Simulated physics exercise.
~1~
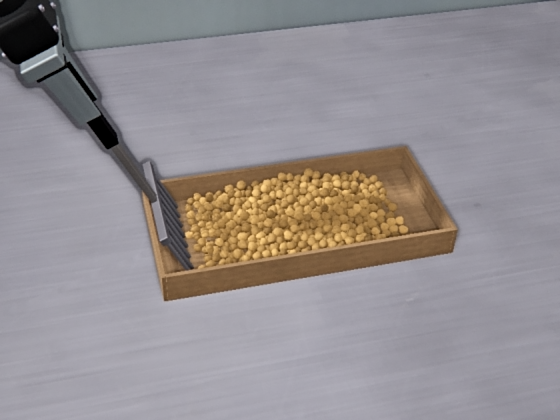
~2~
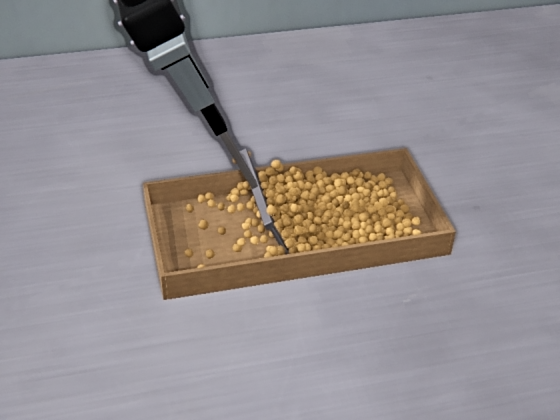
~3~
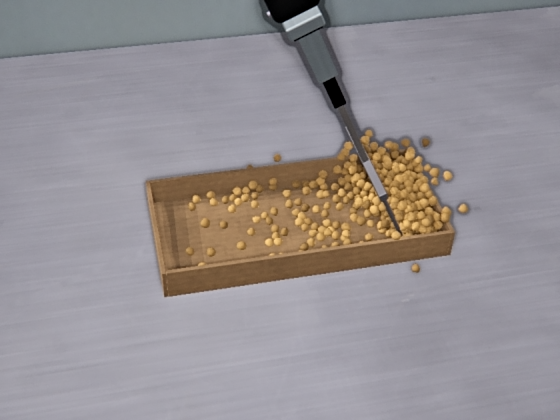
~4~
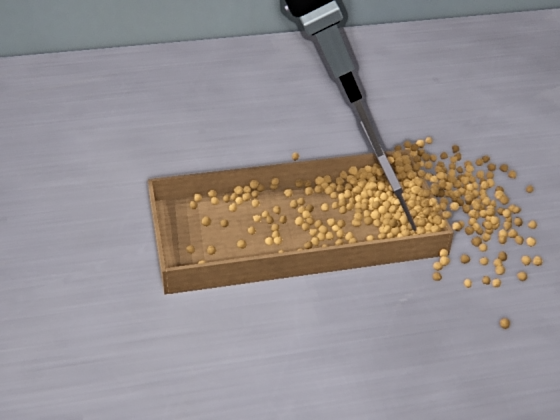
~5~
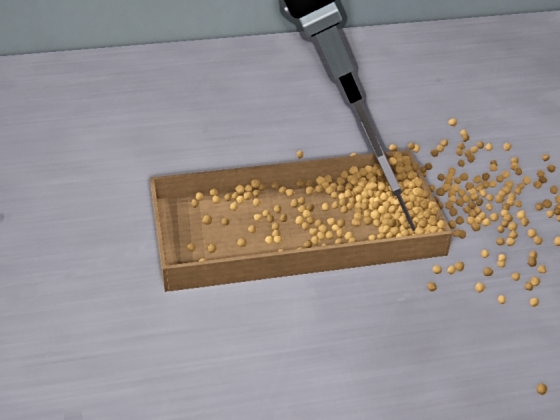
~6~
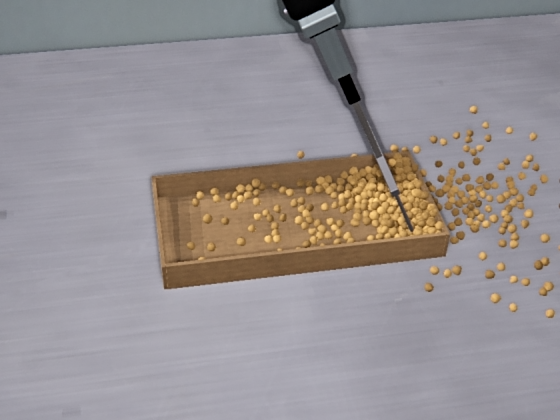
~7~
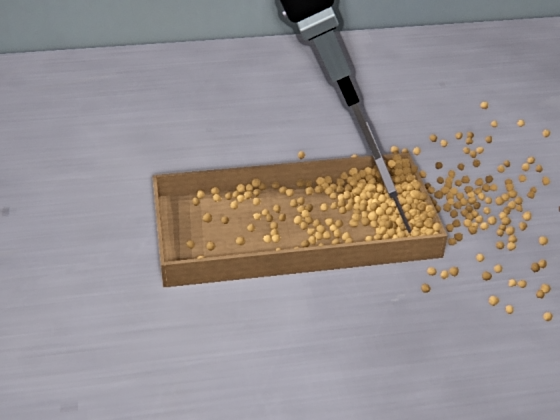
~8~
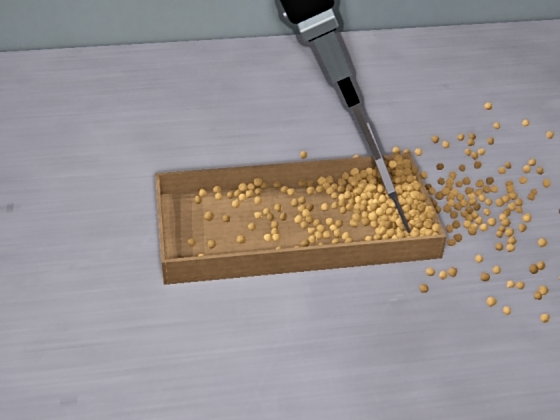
Dried chickpeas spilled over the right end of a shallow wooden tray as a robot arm dragged a rake through them from left to right, and they scattered across the table while the rake stopped near that end, many still heaped around it.
